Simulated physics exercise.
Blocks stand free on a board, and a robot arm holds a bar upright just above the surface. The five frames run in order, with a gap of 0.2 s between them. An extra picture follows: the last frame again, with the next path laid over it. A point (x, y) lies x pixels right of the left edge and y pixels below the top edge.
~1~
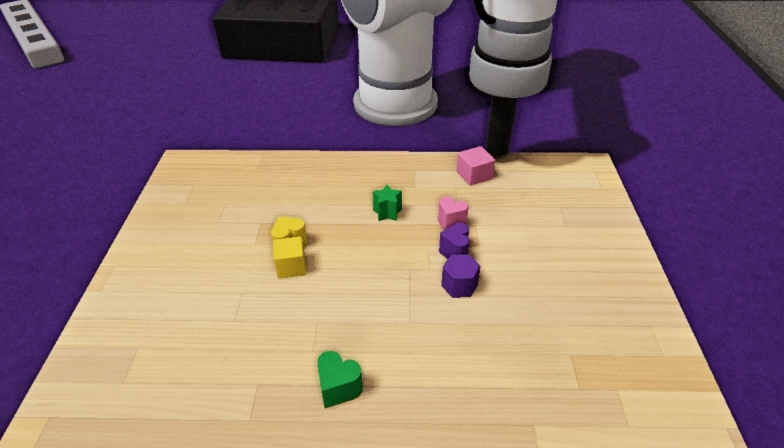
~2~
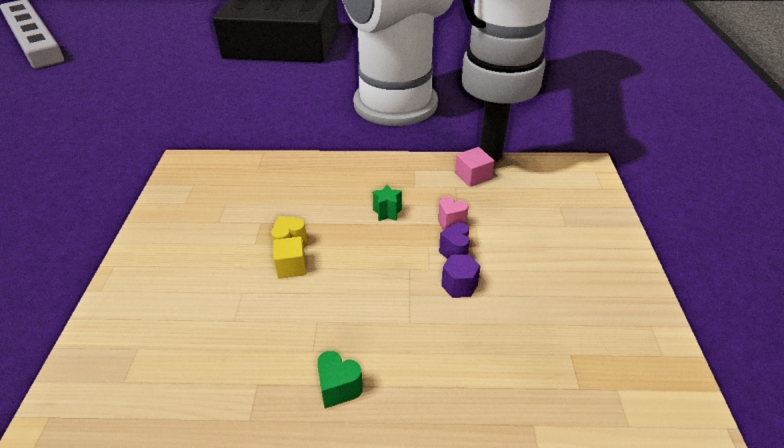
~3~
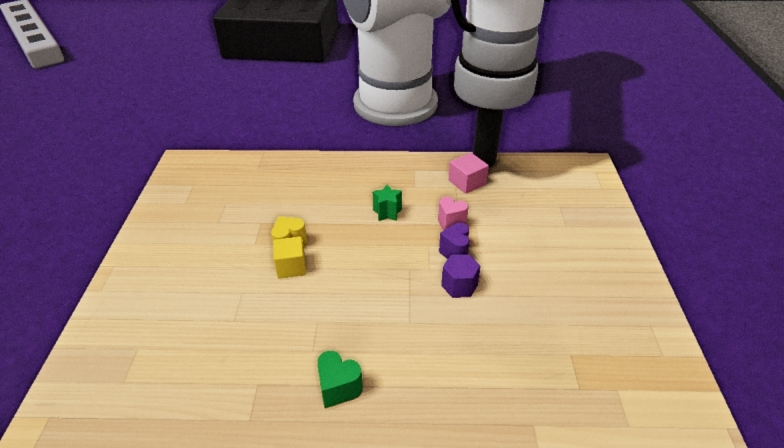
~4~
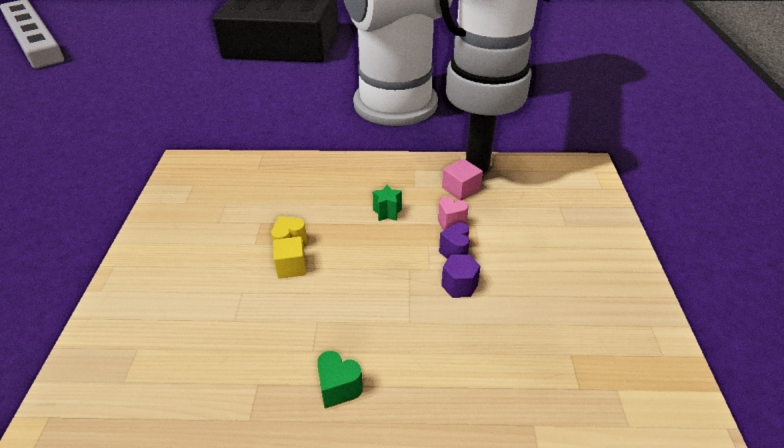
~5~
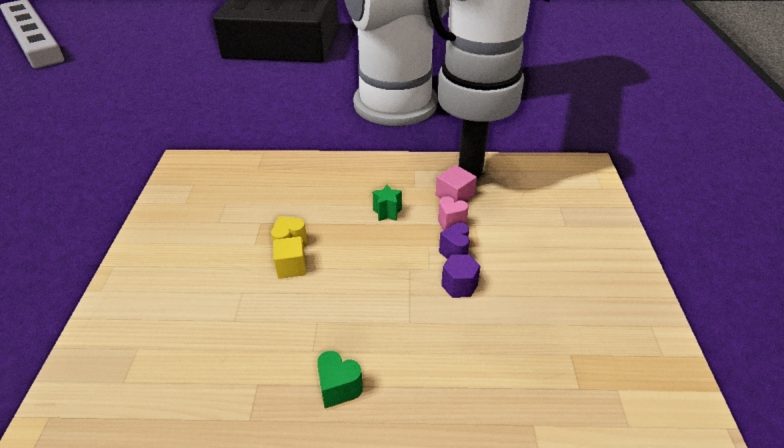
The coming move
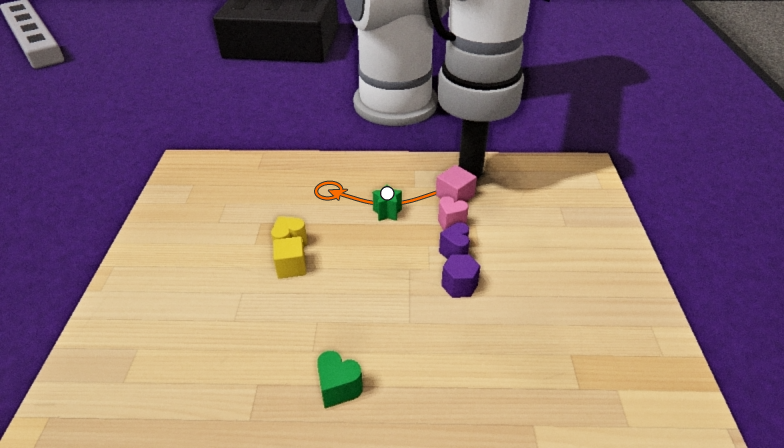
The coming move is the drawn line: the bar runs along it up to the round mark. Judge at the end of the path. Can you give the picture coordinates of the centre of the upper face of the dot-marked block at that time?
In the picture, that point is around (369, 199).
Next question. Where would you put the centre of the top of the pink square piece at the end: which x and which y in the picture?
I expect it at (431, 196).
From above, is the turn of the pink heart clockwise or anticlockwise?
It swings round anticlockwise.
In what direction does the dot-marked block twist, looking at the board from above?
From overhead, anticlockwise.
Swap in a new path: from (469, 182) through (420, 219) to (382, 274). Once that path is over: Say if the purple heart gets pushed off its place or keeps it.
It gets moved.
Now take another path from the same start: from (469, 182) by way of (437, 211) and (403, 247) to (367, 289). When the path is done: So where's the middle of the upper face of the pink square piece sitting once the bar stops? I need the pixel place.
Somewhere near (361, 295).
Drawn move, from (469, 182) over (425, 196) and (375, 203) to (329, 190); the dot is on the green star-shaped block.
On the path given first. One third of the way, bar (425, 189); pink heart (454, 210), turned 30° anticlockwise; pink square piece (431, 195), turned 65° anticlockwise.
Two thirds of the way, bar (375, 195); green star-shaped block (370, 199), turned 25° anticlockwise; pink heart (454, 210), turned 30° anticlockwise; pink square piece (431, 196), turned 70° anticlockwise.
At the end, bar (328, 183); green star-shaped block (369, 199), turned 35° anticlockwise; pink heart (454, 210), turned 30° anticlockwise; pink square piece (431, 196), turned 70° anticlockwise.
